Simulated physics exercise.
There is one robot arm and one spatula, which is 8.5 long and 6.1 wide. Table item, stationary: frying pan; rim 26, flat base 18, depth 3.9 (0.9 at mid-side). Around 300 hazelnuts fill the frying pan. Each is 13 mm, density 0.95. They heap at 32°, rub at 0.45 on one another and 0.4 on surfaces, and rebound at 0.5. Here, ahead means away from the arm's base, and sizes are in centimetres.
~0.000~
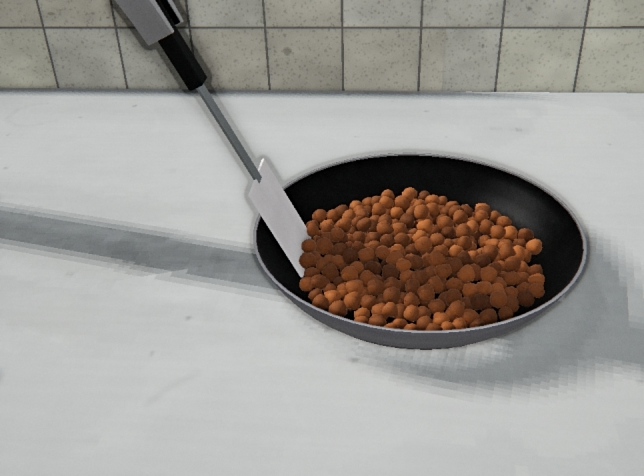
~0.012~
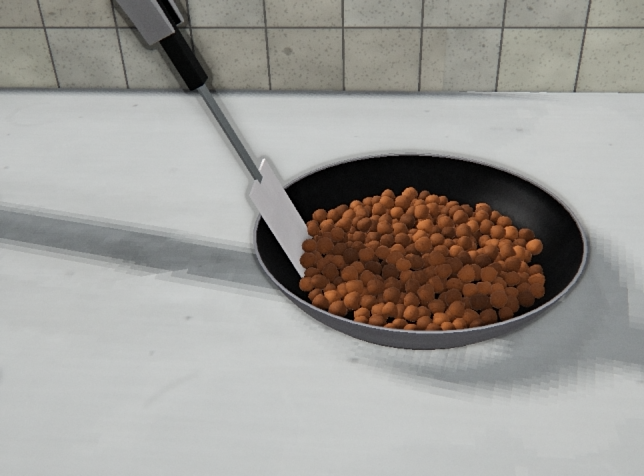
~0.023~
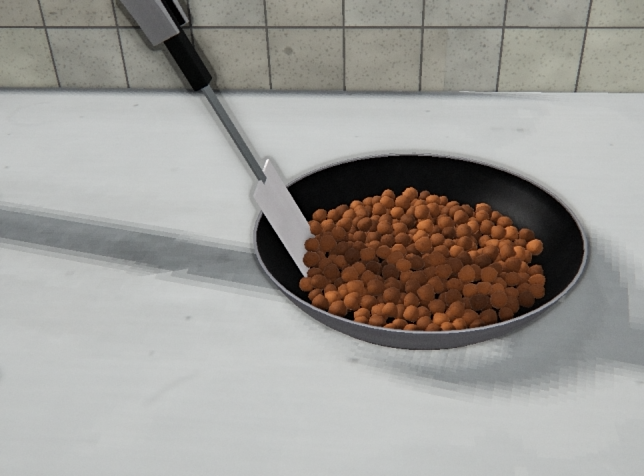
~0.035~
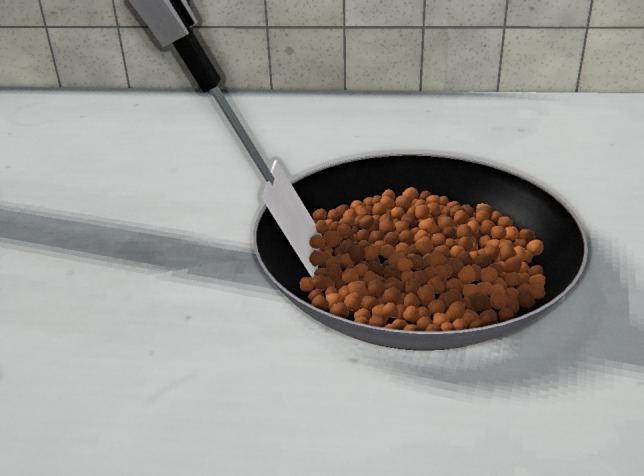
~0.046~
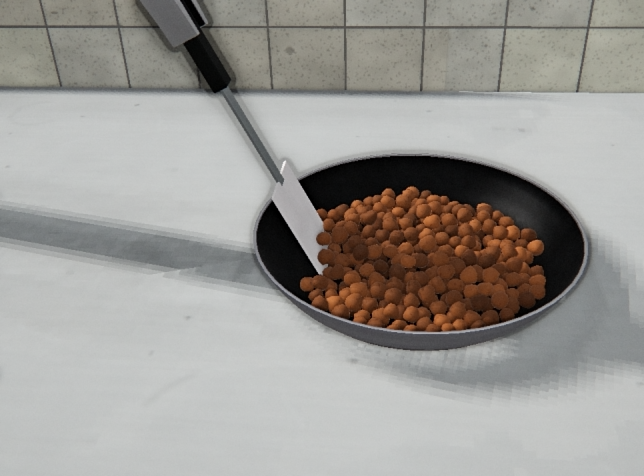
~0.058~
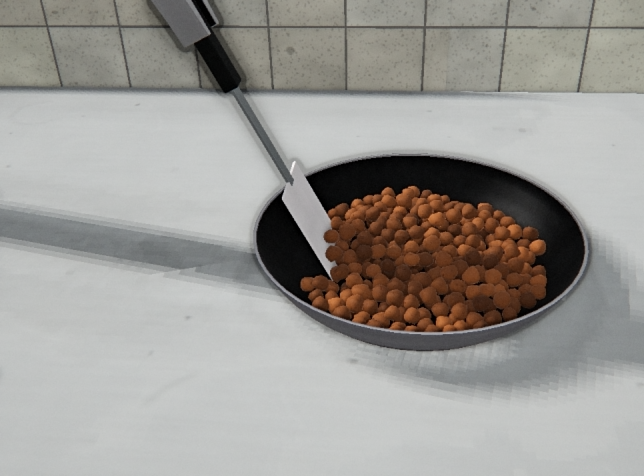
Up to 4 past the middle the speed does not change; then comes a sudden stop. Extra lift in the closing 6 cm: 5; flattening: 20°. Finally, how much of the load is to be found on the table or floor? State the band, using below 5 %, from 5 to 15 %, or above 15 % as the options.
It falls below 5 %.
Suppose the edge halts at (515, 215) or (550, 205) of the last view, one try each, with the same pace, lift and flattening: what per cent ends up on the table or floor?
Close to 5 and close to 15 per cent, respectively.
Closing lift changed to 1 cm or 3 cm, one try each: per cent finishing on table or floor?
First try around 0 percent, second try around 0 percent.
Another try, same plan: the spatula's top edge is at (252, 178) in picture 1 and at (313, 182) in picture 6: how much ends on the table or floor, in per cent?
Around 10 per cent finishes on the table or floor.
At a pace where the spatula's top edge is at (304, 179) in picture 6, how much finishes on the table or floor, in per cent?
Near 10 in a hundred.
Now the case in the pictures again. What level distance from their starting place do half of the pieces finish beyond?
2 cm.
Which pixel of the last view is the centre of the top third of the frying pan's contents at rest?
Near (487, 251).
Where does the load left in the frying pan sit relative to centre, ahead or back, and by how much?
It rests close to 3.0 centimetres ahead of centre.
After 0.11 s, sloping 64°, highest piece 4 above the table; 299 in the frying pan.
After 0.17 s, sloping 55°, highest piece 6 above the table; 299 in the frying pan.
After 0.39 s, sloping 44°, highest piece 5 above the table; 299 in the frying pan.
After 1.44 s, sloping 44°, highest piece 4 above the table; 299 in the frying pan.
In the end, 299 in the frying pan. That is 0 % on the table or floor.
